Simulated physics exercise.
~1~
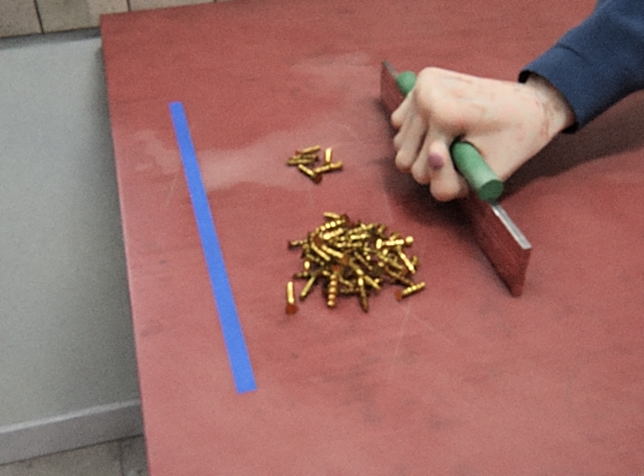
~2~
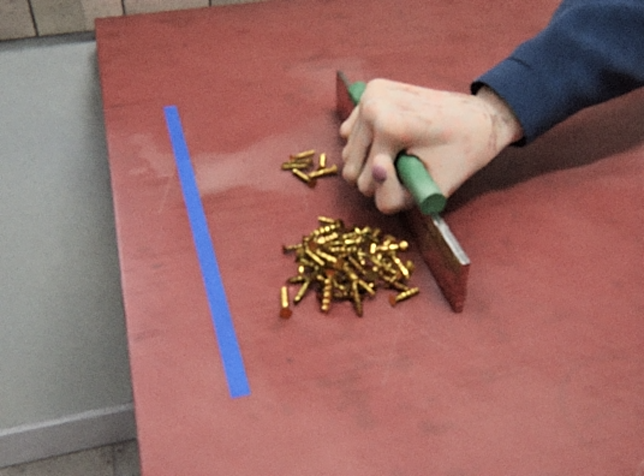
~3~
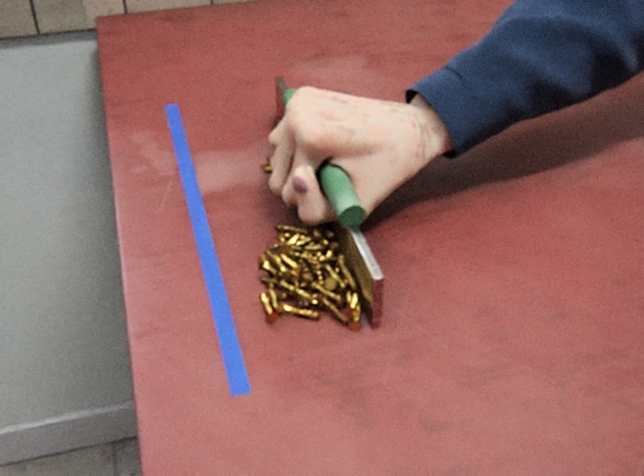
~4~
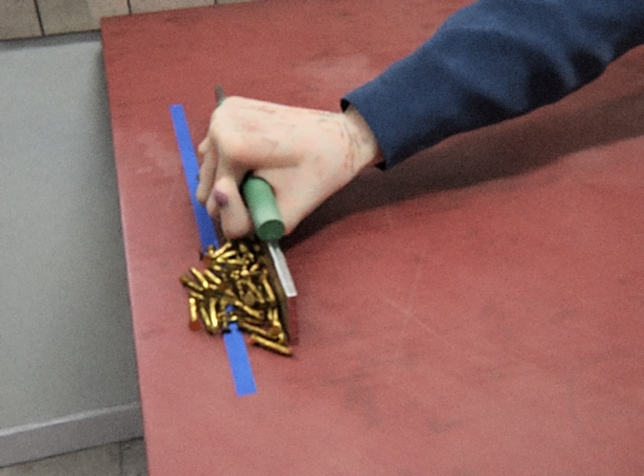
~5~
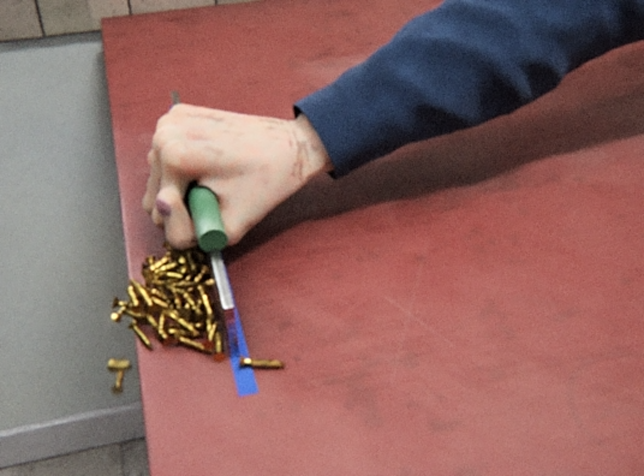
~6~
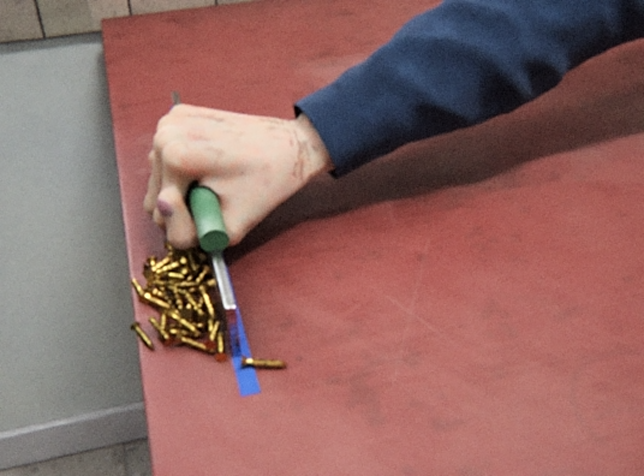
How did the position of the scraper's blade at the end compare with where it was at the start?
At the start the blade stood to the right of both piles, well away from the blue tape. By the end it had moved left and rested at the tape, close to the table's edge.
